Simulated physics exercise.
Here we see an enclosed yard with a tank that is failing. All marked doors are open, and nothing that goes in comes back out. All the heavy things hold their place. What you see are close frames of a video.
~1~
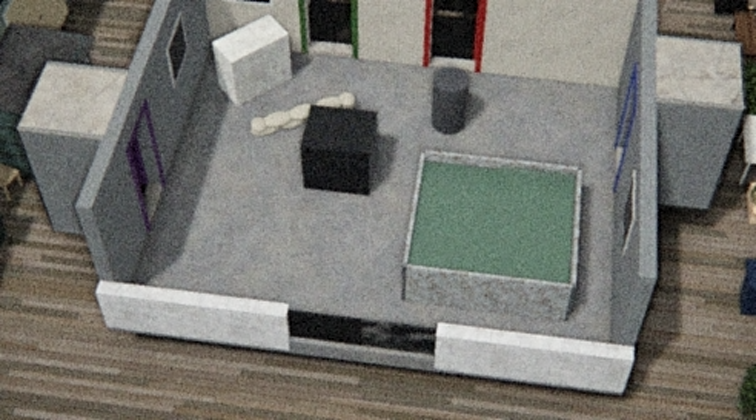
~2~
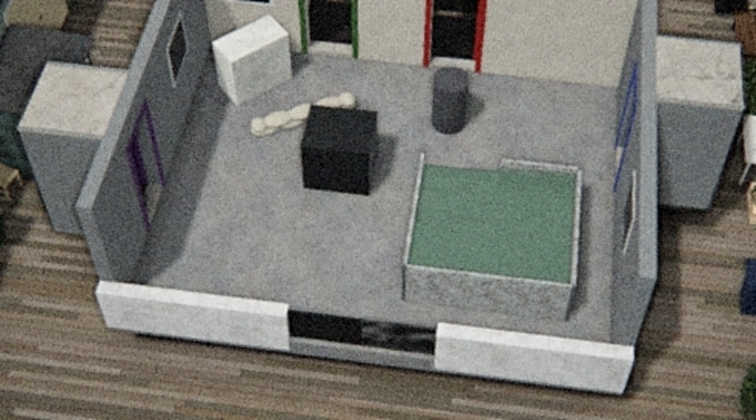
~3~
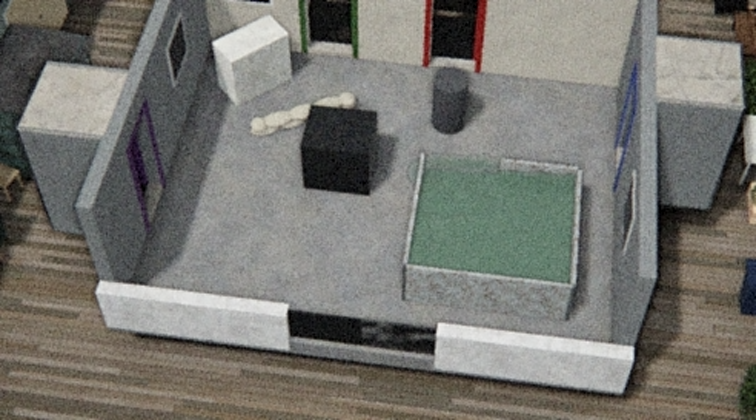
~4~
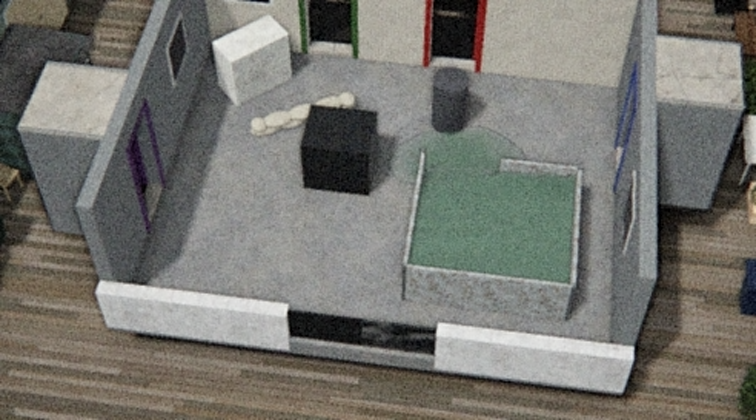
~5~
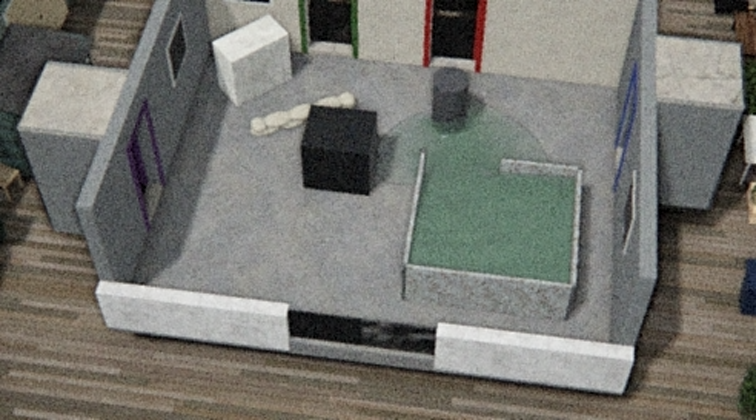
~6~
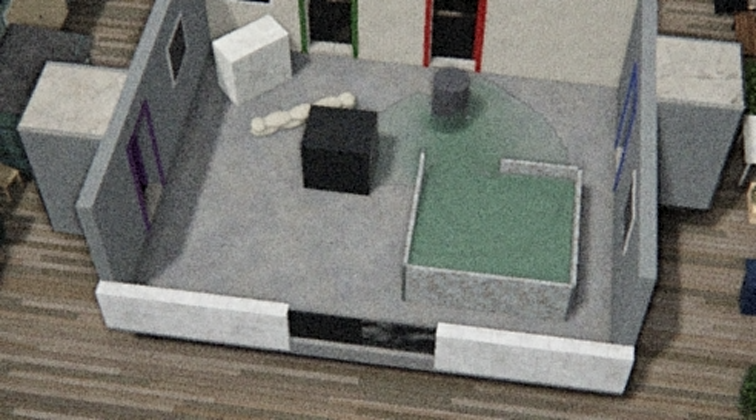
Green water in a walled tank pouring through a gap in its far side and spreading across the grey floor around a dark cylinder.
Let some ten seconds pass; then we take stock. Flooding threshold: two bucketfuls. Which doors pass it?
In the end blue door: Too much gets in there, purple door: Not too much gets in there, red door: Too much gets in there, green door: Too much gets in there.
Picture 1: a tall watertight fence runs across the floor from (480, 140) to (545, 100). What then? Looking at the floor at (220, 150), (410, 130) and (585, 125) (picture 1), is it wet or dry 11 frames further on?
Results in sequence: Bone-dry / swamped / swamped.
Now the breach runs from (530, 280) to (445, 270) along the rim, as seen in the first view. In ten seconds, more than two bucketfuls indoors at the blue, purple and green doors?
Door by door - blue tops the limit, purple tops the limit, green tops the limit.
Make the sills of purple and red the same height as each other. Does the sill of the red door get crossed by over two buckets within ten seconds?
The red door surpasses the threshold, as I see it.
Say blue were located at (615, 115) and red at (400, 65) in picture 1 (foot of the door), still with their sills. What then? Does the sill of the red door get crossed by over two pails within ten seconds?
Here the red door exceeds it.
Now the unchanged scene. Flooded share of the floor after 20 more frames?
My estimate is roughly 60 percent.
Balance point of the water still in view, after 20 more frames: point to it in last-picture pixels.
Close to (464, 177).
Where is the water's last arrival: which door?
I'd go with the purple-painted one.
A moment on, water covers 30 % of the floor; the blue door wet at the sill, nothing in, the purple door not reached, the red door under two buckets in, the green door wet at the sill, nothing in.
Next, water covers 40 % of the floor; the blue door wet at the sill, nothing in, the purple door not reached, the red door over two buckets in, the green door over two buckets in.
Then, water covers 60 % of the floor; the blue door under two buckets in, the purple door wet at the sill, nothing in, the red door far over two buckets in, the green door far over two buckets in.
Later, water covers 85 % of the floor; the blue door over two buckets in, the purple door wet at the sill, nothing in, the red door far over two buckets in, the green door far over two buckets in.
In the end, water covers 100 % of the floor; the blue door over two buckets in, the purple door wet at the sill, nothing in, the red door far over two buckets in, the green door far over two buckets in.
